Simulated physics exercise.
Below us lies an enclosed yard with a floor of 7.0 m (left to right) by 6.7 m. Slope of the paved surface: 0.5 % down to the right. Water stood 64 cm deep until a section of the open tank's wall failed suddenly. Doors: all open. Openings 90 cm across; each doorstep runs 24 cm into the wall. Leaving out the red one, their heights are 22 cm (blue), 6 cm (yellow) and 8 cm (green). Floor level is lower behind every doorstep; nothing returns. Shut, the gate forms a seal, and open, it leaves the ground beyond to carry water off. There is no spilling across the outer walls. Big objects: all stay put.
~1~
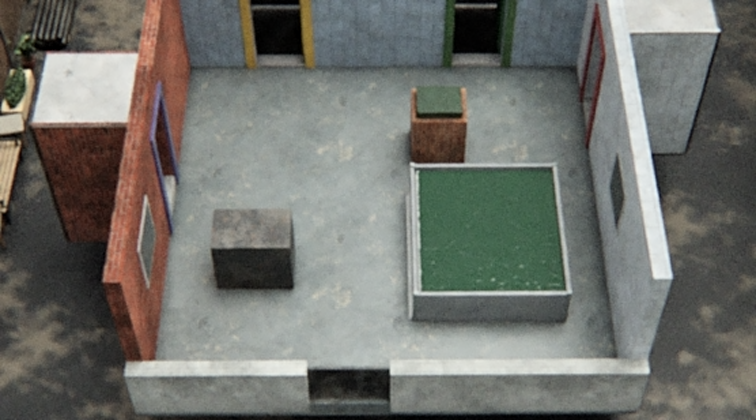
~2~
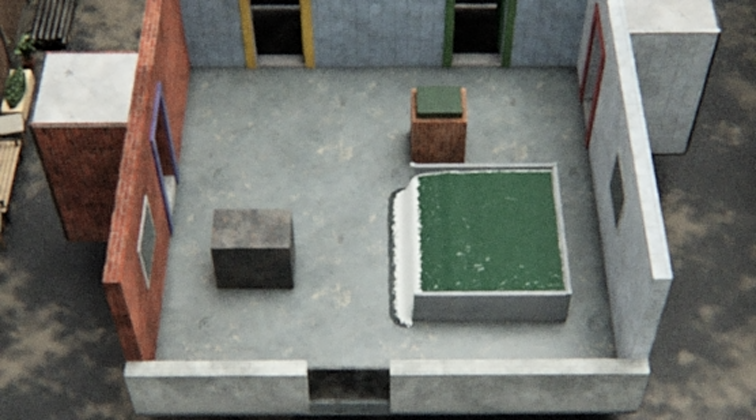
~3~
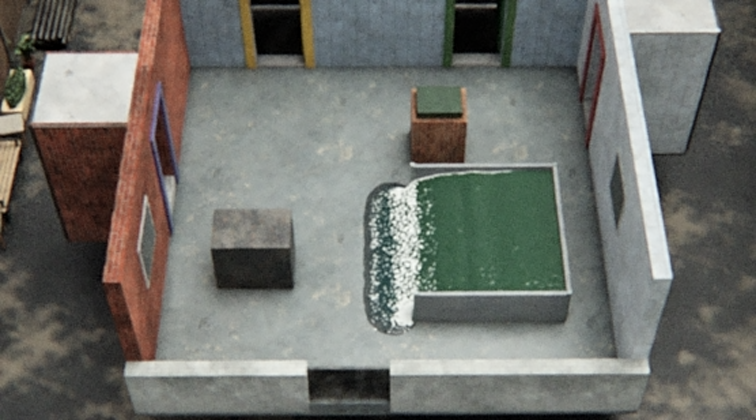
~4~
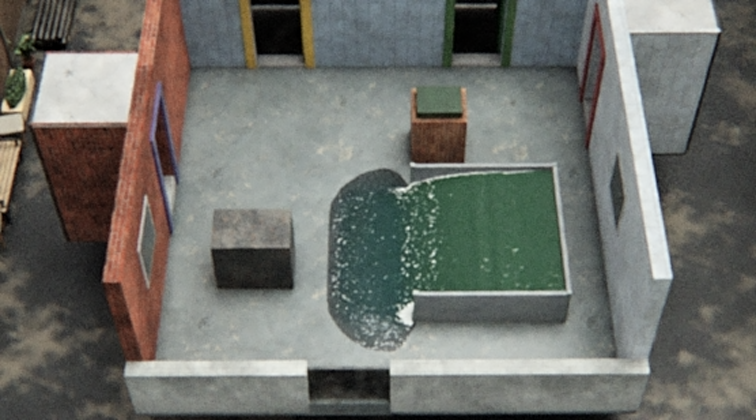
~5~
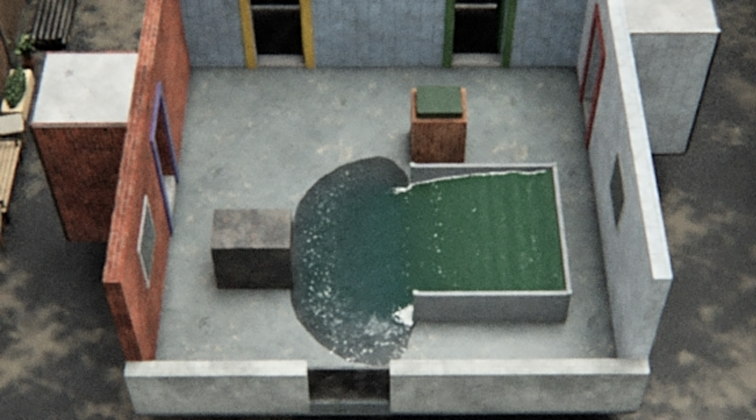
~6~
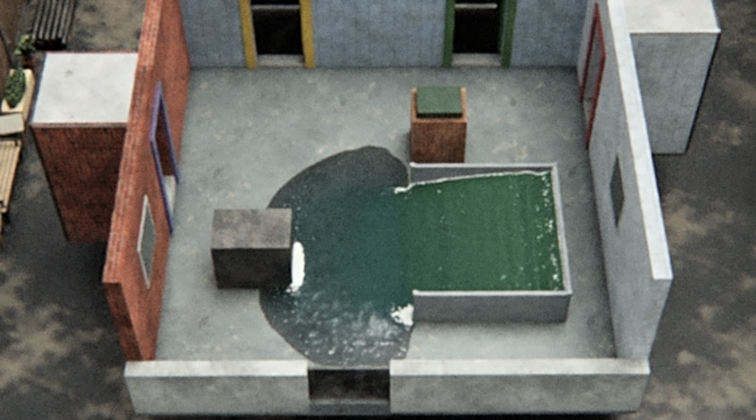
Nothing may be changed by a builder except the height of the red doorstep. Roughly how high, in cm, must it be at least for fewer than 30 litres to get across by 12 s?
Roughly 11.5 cm is just enough.
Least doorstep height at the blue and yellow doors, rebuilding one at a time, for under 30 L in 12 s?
Some 21 cm for blue, some 13.5 cm for yellow.
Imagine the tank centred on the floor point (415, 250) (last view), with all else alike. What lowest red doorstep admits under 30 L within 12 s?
Roughly 10.0 centimetres.
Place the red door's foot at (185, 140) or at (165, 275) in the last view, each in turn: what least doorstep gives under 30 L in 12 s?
Minimums: About 16 cm and 18 cm.
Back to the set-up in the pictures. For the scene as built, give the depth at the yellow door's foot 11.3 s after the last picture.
6.5 cm.
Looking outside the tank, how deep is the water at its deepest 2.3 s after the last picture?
46 cm.
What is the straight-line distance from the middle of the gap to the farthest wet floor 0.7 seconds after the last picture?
4.2 metres.
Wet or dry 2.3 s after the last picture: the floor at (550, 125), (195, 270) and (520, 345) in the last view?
One by one: Clear, drenched, clear.
Then, 0.7 s after the last picture water covers 40 % of the floor, deepest (42 cm) near (303, 271); it has not reached the red door.
Then, 2.3 s after the last picture water covers 55 % of the floor, deepest (46 cm) near (191, 68); it has not reached the red door.
Then, 11.3 s after the last picture water covers 100 % of the floor, deepest (18 cm) near (609, 368); 11 cm at the red door, 11 litres in over its 14 cm doorstep.
At the red door as built, the water peaked near 18 cm, 7.7 s after the last picture.
With a doorstep of 9.5 cm, 64 litres would have come in within the 12 s; with 13.5 cm, 13 litres. So under 30 litres takes about 11.5 cm.
